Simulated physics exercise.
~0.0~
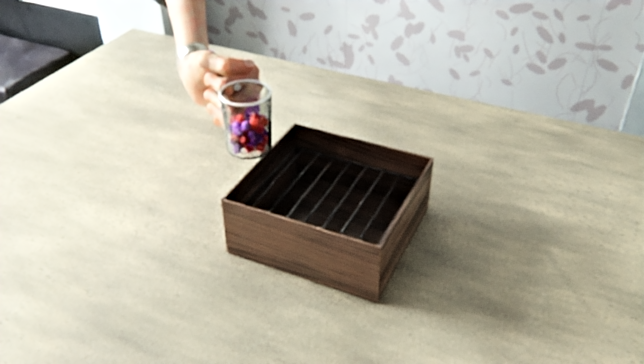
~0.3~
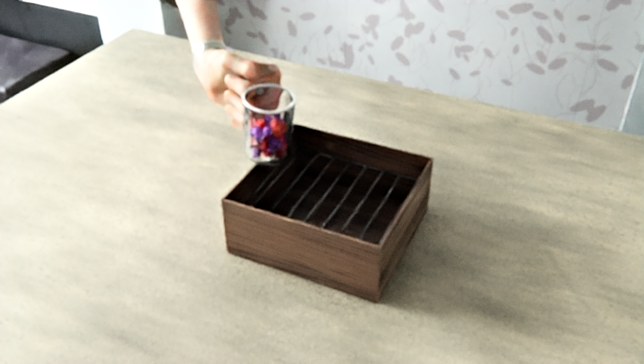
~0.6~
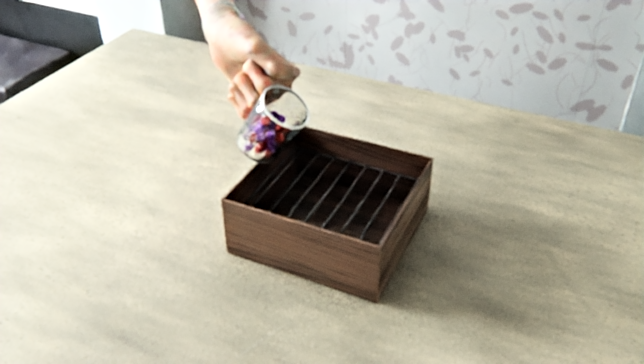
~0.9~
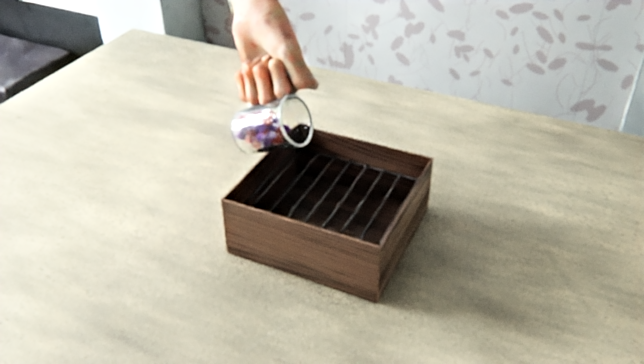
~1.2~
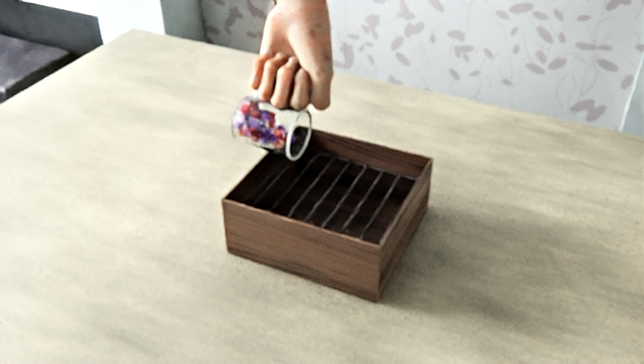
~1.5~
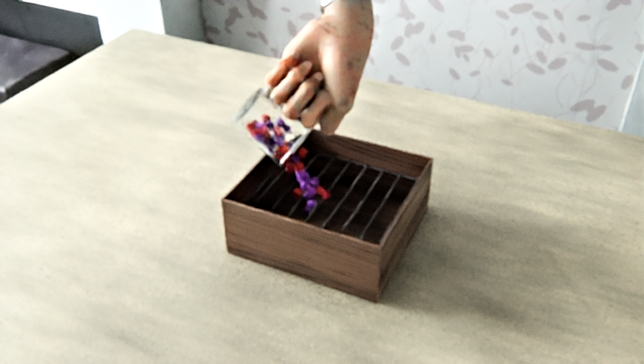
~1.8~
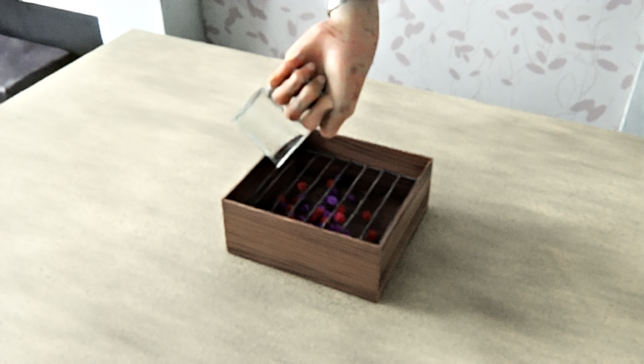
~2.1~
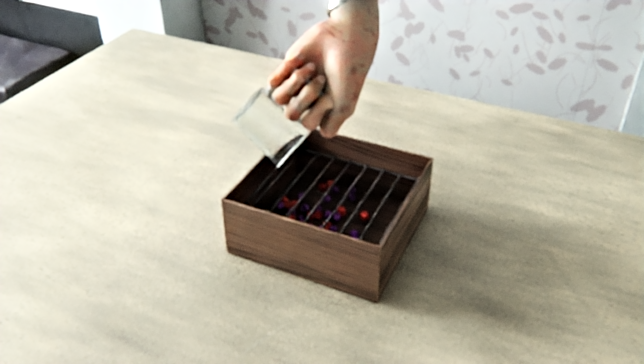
A hand tips a cup of red and purple pieces, which all fall through the wires.
